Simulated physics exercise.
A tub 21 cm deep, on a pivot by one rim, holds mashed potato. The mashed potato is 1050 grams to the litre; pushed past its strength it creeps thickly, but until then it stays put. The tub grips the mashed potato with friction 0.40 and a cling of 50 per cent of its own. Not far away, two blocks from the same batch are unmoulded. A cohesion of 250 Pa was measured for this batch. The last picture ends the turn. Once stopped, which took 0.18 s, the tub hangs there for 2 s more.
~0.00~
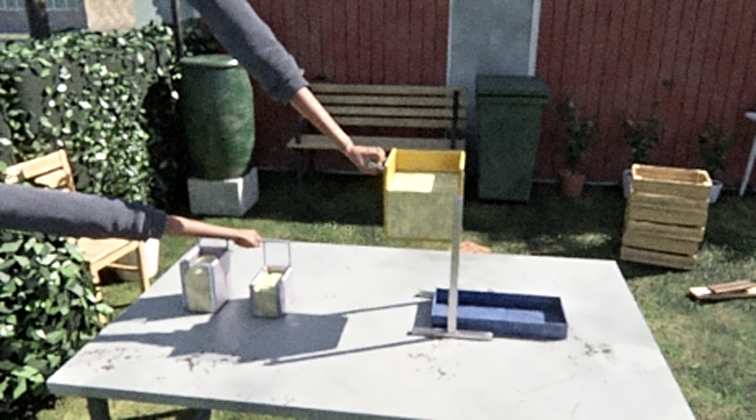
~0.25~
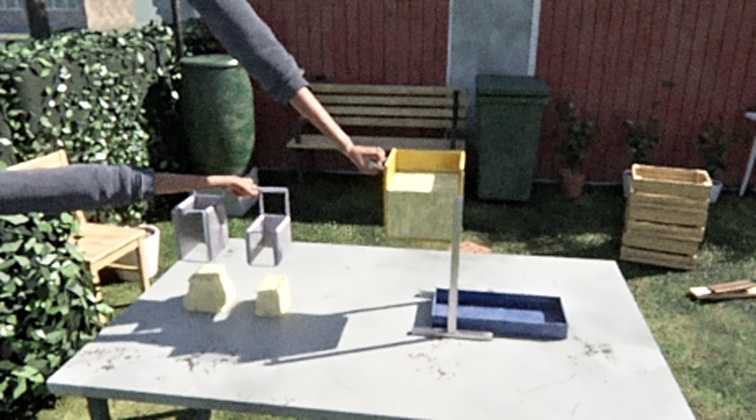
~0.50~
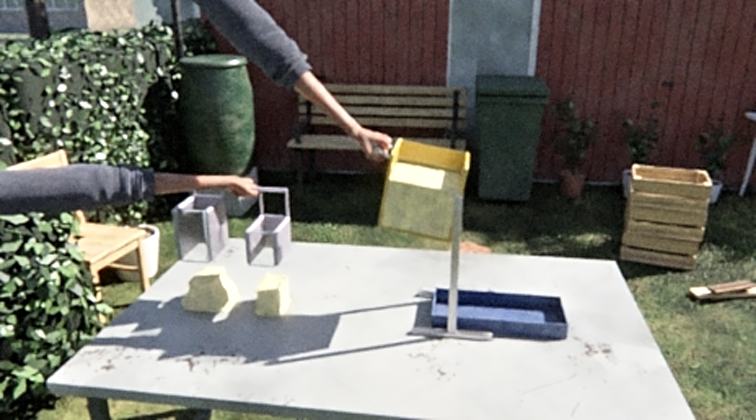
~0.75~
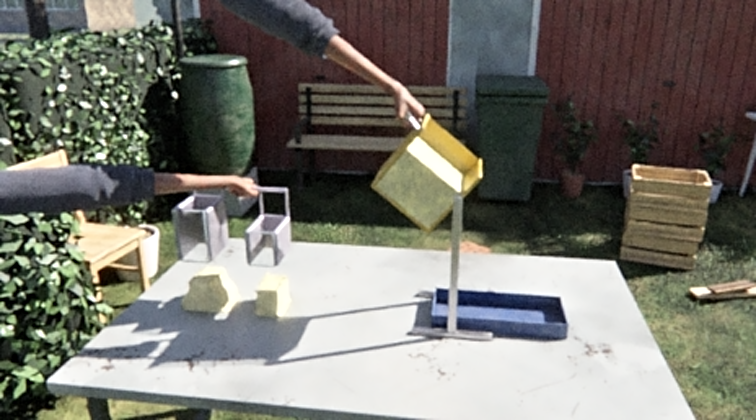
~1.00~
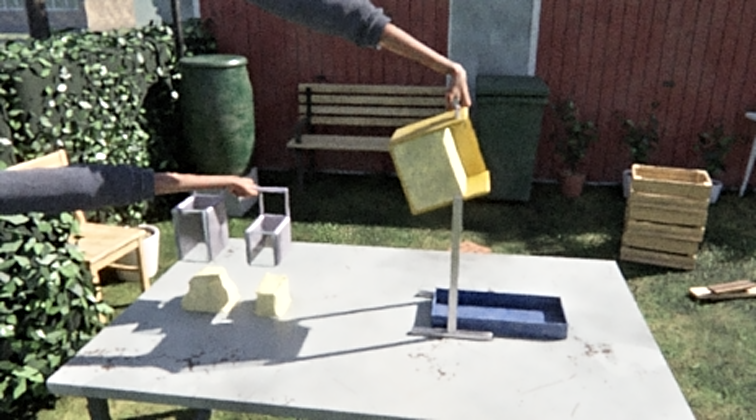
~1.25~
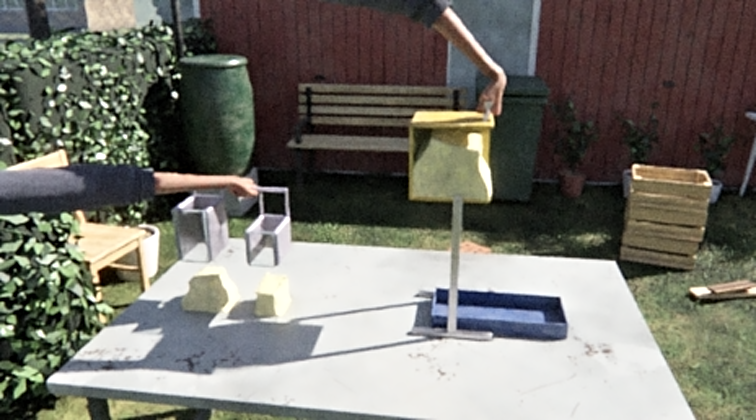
The footage shows one hand lifting two grey moulds off pale blocks, which settle slightly on an outdoor table, before another hand turns a yellow tub of mashed potato clockwise on its post onto its side beside a blue tray.
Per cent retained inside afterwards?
Retained: About 58 %.
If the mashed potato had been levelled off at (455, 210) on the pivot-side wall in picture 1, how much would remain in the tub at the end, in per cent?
I'd say close to 100 % stays in the tub.
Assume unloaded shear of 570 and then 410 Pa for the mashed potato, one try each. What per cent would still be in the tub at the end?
Roughly 100 % followed by roughly 90 %.
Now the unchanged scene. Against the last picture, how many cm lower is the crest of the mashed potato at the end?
The top ends up some 8 cm below its level in the last picture.
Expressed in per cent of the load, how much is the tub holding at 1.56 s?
Around 65 percent stays in the tub.
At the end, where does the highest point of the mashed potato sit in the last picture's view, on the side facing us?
About (433, 168).
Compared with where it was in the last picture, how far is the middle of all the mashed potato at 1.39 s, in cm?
Something like 4 cm, give or take.
By 1.39 s, the tub is at 89 degrees and holds 85 %.
By 1.56 s, the tub is at 89 degrees and holds 65 %.
By 1.73 s, the tub is at 89 degrees and holds 58 %.
By 1.90 s, the tub is at 89 degrees and holds 58 %.
By 3.25 s, at the end, the tub is at 89 degrees and holds 58 %.
